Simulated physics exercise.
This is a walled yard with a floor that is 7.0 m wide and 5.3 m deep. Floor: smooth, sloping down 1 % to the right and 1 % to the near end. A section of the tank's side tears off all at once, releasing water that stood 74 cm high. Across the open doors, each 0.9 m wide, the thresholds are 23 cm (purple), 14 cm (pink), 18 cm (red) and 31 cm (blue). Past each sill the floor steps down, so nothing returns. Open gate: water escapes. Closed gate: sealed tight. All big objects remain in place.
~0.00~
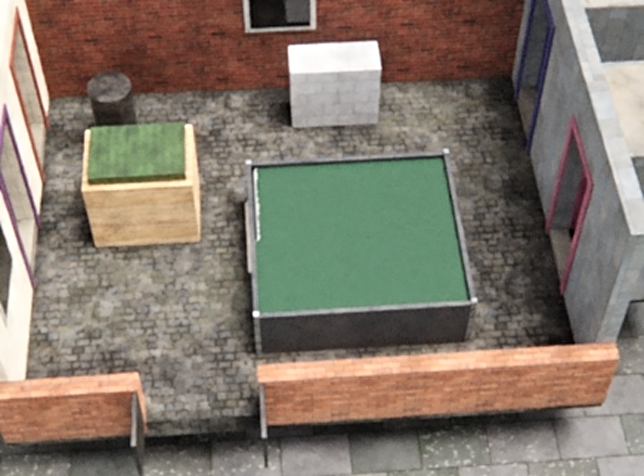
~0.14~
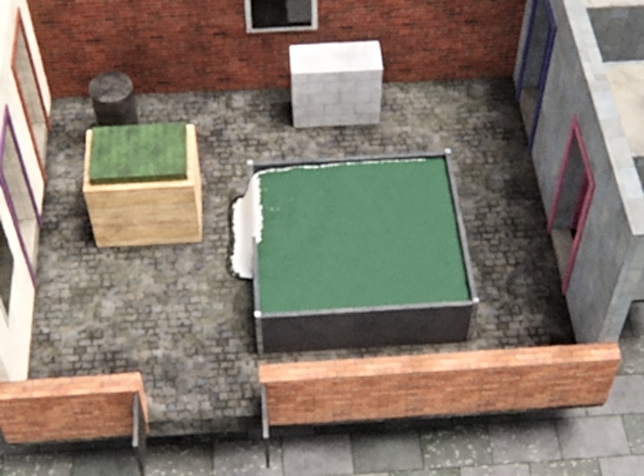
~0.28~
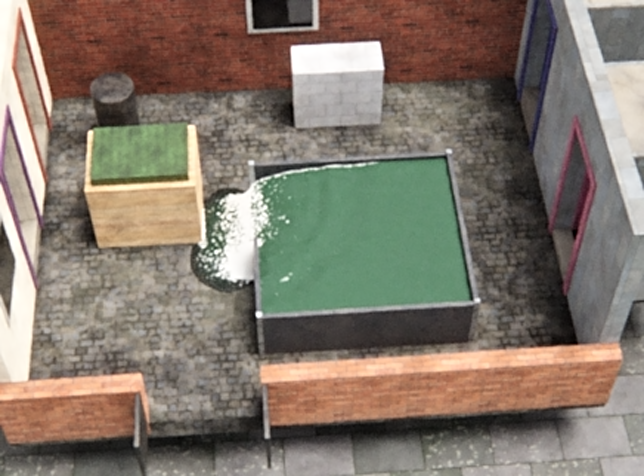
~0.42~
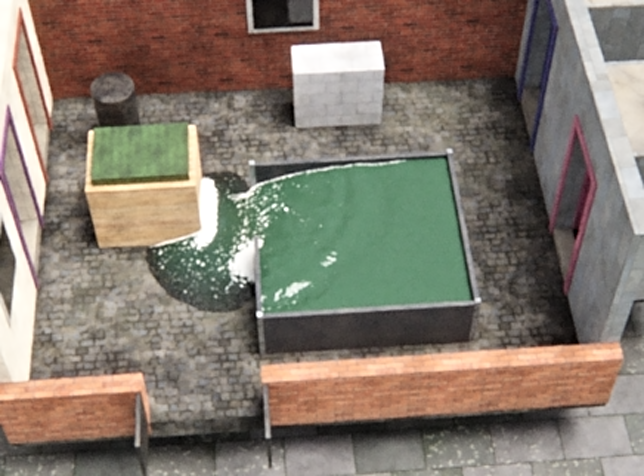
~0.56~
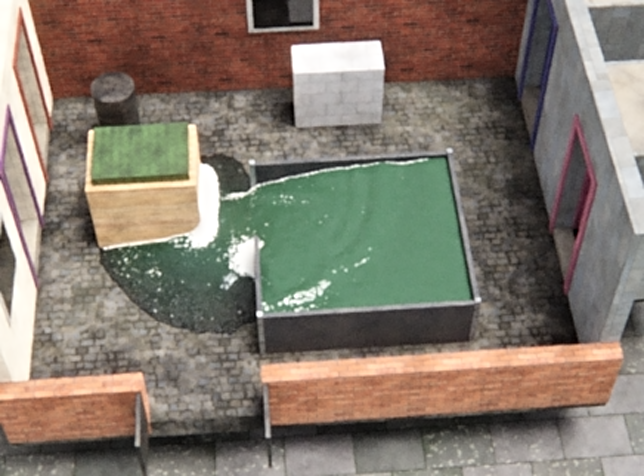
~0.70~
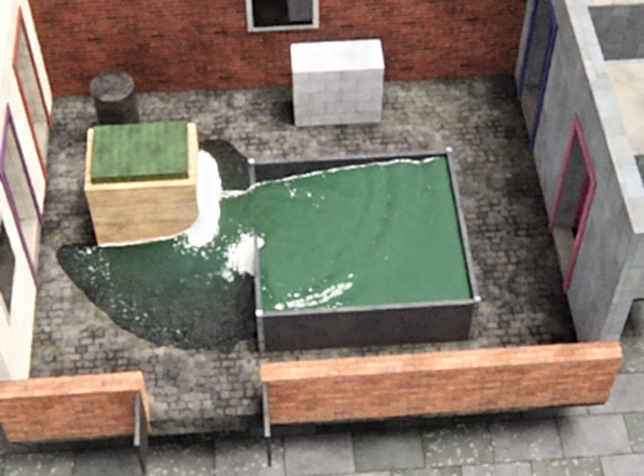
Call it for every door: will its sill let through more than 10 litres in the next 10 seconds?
Purple door - it will not, pink door - it will not, red door - it will not, blue door - it will not.
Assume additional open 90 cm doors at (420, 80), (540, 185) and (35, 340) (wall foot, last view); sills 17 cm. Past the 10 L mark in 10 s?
Result in order - not enough, not enough, more than that.
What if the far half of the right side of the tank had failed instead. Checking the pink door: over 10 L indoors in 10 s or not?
Pink: Exceeds.
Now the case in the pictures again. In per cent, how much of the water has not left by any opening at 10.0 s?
About 84 per cent.
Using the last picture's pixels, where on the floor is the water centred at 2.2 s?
The water is centred near (291, 254).
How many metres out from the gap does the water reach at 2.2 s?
Distance: Approx. 4.0 m.
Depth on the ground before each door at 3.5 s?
Centimetres: Purple 16 / pink 0 / red 14 / blue 12.
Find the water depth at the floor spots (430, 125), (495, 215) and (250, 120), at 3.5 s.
About 2, 0 and 14 cm respectively.
After 1.4 s water covers 35 % of the floor and is deepest (60 cm) near (214, 226); purple door 15 cm at the sill, 1 L in, pink door not reached, red door not reached, blue door not reached.
After 2.2 s water covers 50 % of the floor and is deepest (52 cm) near (214, 226); purple door 17 cm at the sill, 2 L in, pink door not reached, red door 1 cm at the sill, 0 L in, blue door not reached.
After 3.5 s water covers 65 % of the floor and is deepest (34 cm) near (214, 226); purple door 16 cm at the sill, 3 L in, pink door not reached, red door 14 cm at the sill, 0 L in, blue door 12 cm at the sill, 0 L in.
After 6.0 s water covers 95 % of the floor and is deepest (24 cm) near (214, 226); purple door 16 cm at the sill, 3 L in, pink door 5 cm at the sill, 0 L in, red door 16 cm at the sill, 0 L in, blue door 9 cm at the sill, 0 L in.
After 10.0 s water covers 100 % of the floor and is deepest (24 cm) near (565, 378); purple door 12 cm at the sill, 3 L in, pink door 10 cm at the sill, 0 L in, red door 11 cm at the sill, 1 L in, blue door 12 cm at the sill, 0 L in.
